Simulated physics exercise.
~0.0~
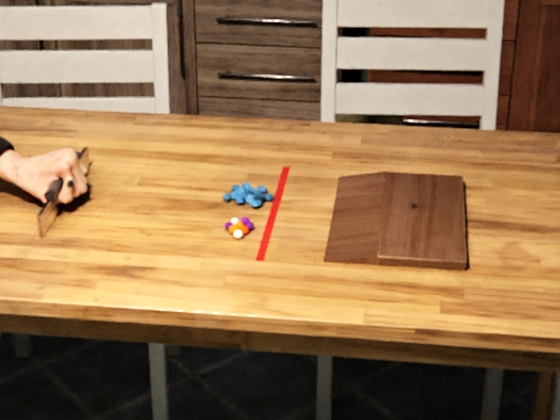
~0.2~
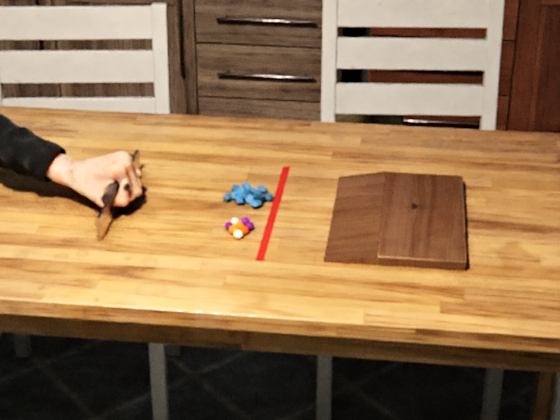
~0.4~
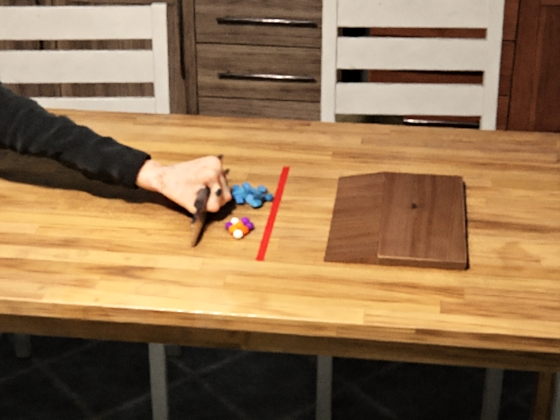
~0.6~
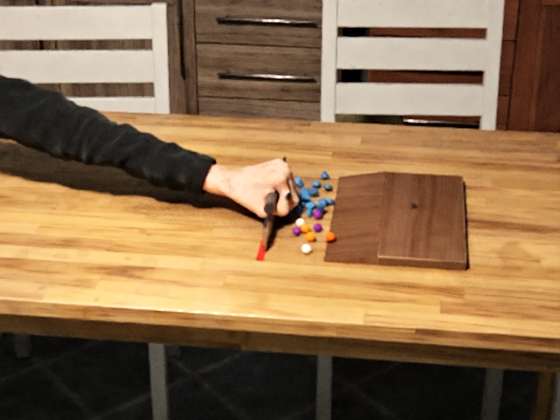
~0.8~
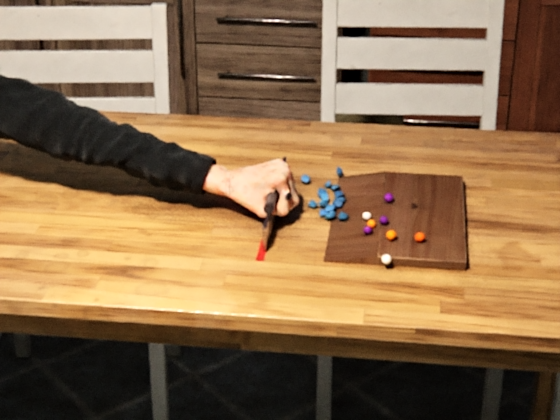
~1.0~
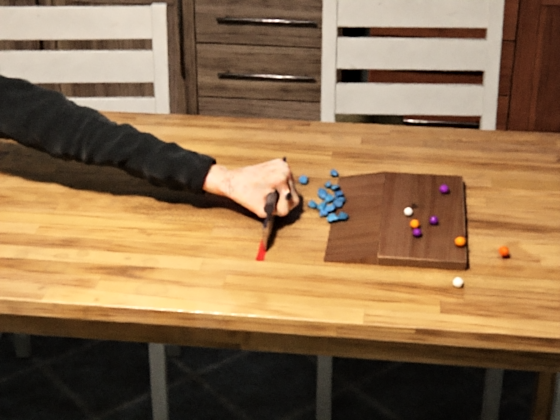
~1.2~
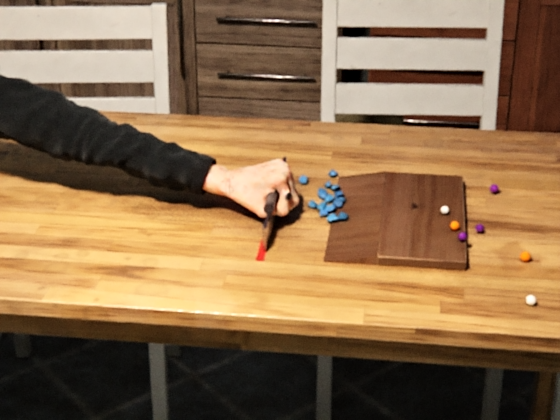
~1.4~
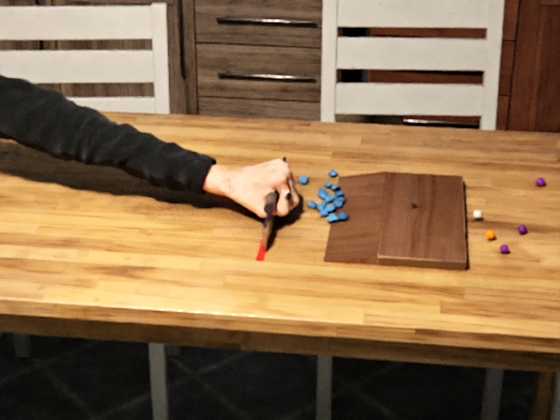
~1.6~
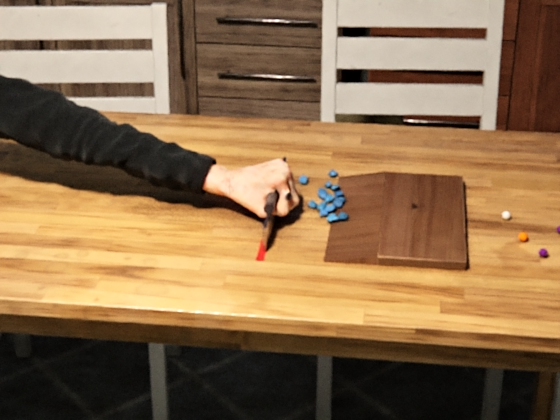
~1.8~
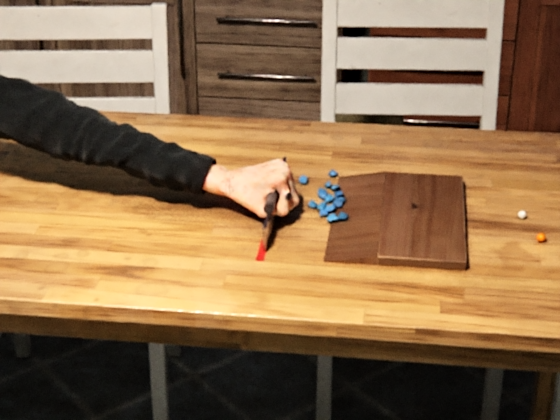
A hand pushed a scraper rightward across a wooden table into two little piles and stopped at a red line, sending the orange, purple and white balls over the sloped board and beyond, while the blue pieces stayed bunched around its left edge.
